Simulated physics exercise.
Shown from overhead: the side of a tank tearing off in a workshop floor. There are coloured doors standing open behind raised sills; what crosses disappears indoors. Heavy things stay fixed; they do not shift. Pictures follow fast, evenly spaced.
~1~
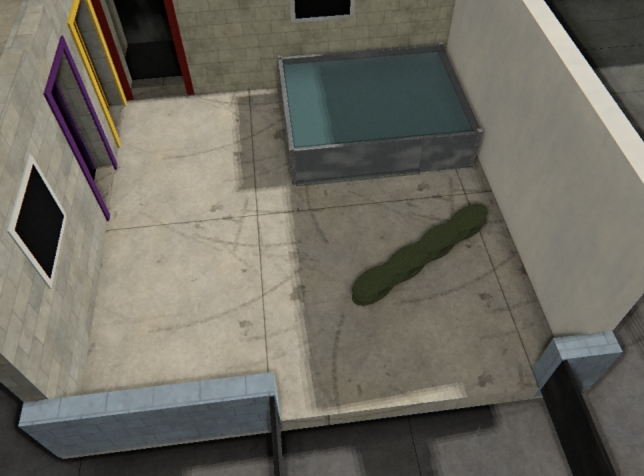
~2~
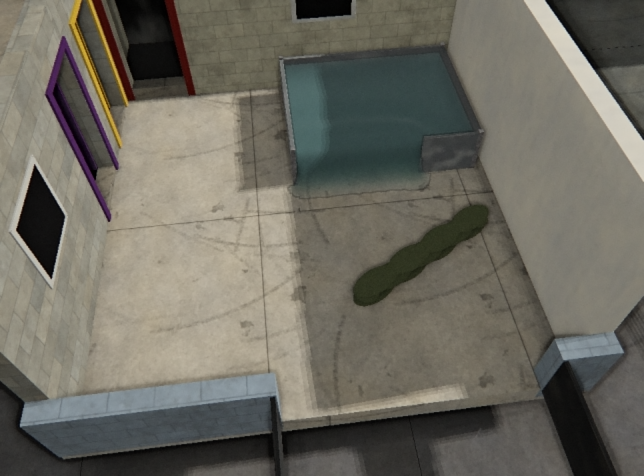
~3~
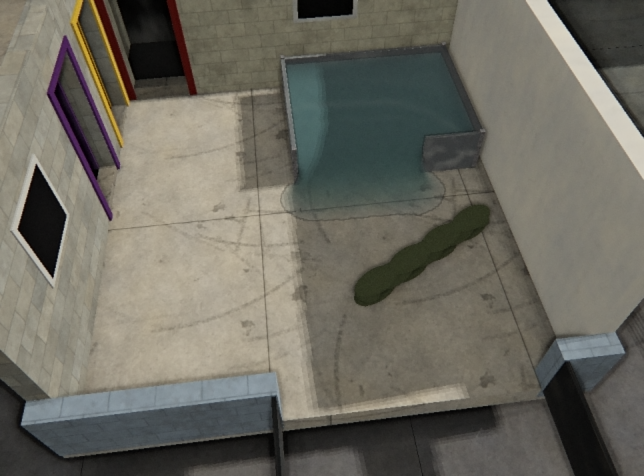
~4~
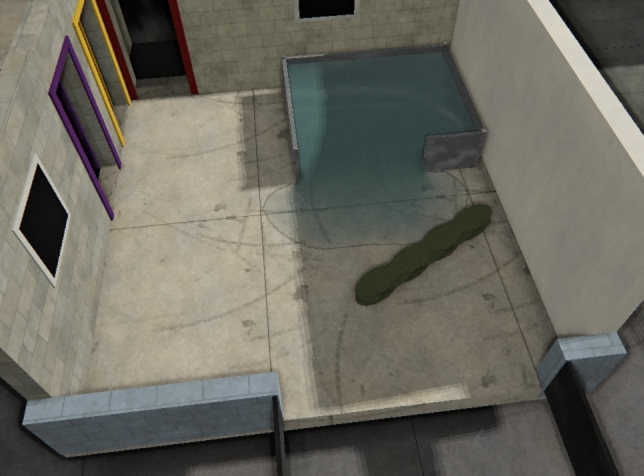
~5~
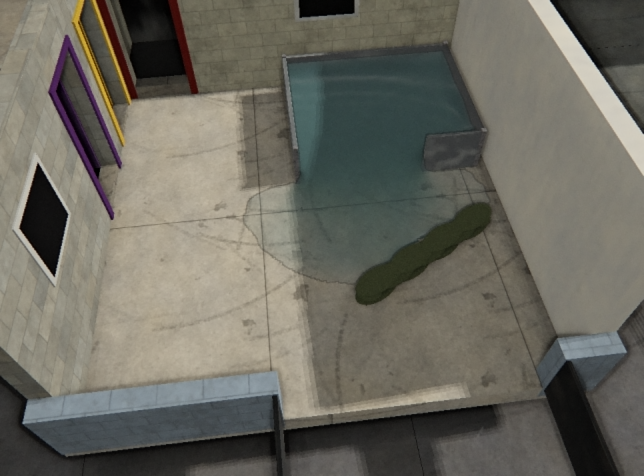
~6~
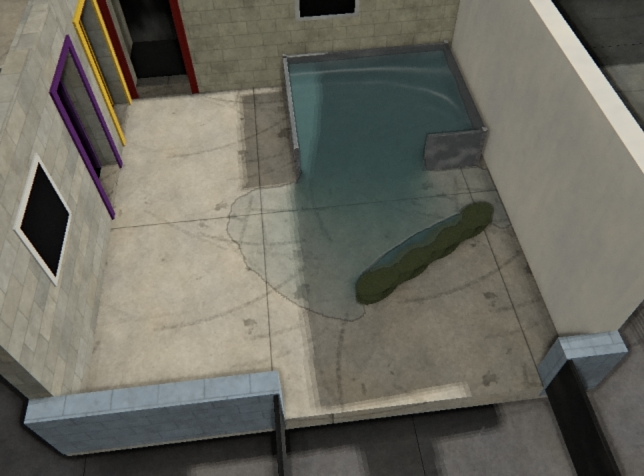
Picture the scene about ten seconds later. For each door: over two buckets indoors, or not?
In order: The purple door will let through no more than two buckets. The red door will let through no more than two buckets. The yellow door will let through over two buckets.
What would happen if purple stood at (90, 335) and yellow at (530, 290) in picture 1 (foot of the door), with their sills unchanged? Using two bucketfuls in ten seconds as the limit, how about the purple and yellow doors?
Purple: Comes in high; yellow: Comes in low.
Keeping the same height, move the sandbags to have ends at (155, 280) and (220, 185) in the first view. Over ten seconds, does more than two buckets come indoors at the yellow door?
Result for the yellow door: Under the threshold.
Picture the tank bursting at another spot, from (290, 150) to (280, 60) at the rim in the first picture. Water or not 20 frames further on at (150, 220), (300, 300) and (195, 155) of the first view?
In the order given: Swamped, untouched and swamped.
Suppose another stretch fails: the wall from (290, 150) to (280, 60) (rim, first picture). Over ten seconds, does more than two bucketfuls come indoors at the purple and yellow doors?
My guess is that the purple door tops the mark while the yellow door tops the mark.
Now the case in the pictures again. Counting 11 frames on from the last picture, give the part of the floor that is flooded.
I'd say close to 55 per cent.
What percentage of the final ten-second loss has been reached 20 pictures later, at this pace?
Around 30 per cent.
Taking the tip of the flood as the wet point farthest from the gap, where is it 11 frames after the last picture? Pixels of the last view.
Roughly at (83, 421).
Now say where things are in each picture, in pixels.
The tank at (373, 97) is whole and still, in the first frame.
The front is at (424, 178), out from the gap at (359, 165), in the second frame.
The front is at (290, 206), out from the gap at (360, 167), in the third frame.
Water pours out at (361, 168) and has run to (453, 216), in the fourth frame.
Water pours out at (361, 167) and has run to (293, 264), in the fifth frame.
The front is at (349, 314), out from the gap at (362, 167), in the sixth frame.
A moment on, water covers 35 % of the floor; the purple door not reached, the red door not reached, the yellow door not reached.
Next, water covers 55 % of the floor; the purple door not reached, the red door not reached, the yellow door not reached.
Then, water covers 60 % of the floor; the purple door wet at the sill, nothing in, the red door not reached, the yellow door not reached.
Later, water covers 90 % of the floor; the purple door wet at the sill, nothing in, the red door wet at the sill, nothing in, the yellow door under two buckets in.
In the end, water covers 95 % of the floor; the purple door wet at the sill, nothing in, the red door wet at the sill, nothing in, the yellow door over two buckets in.
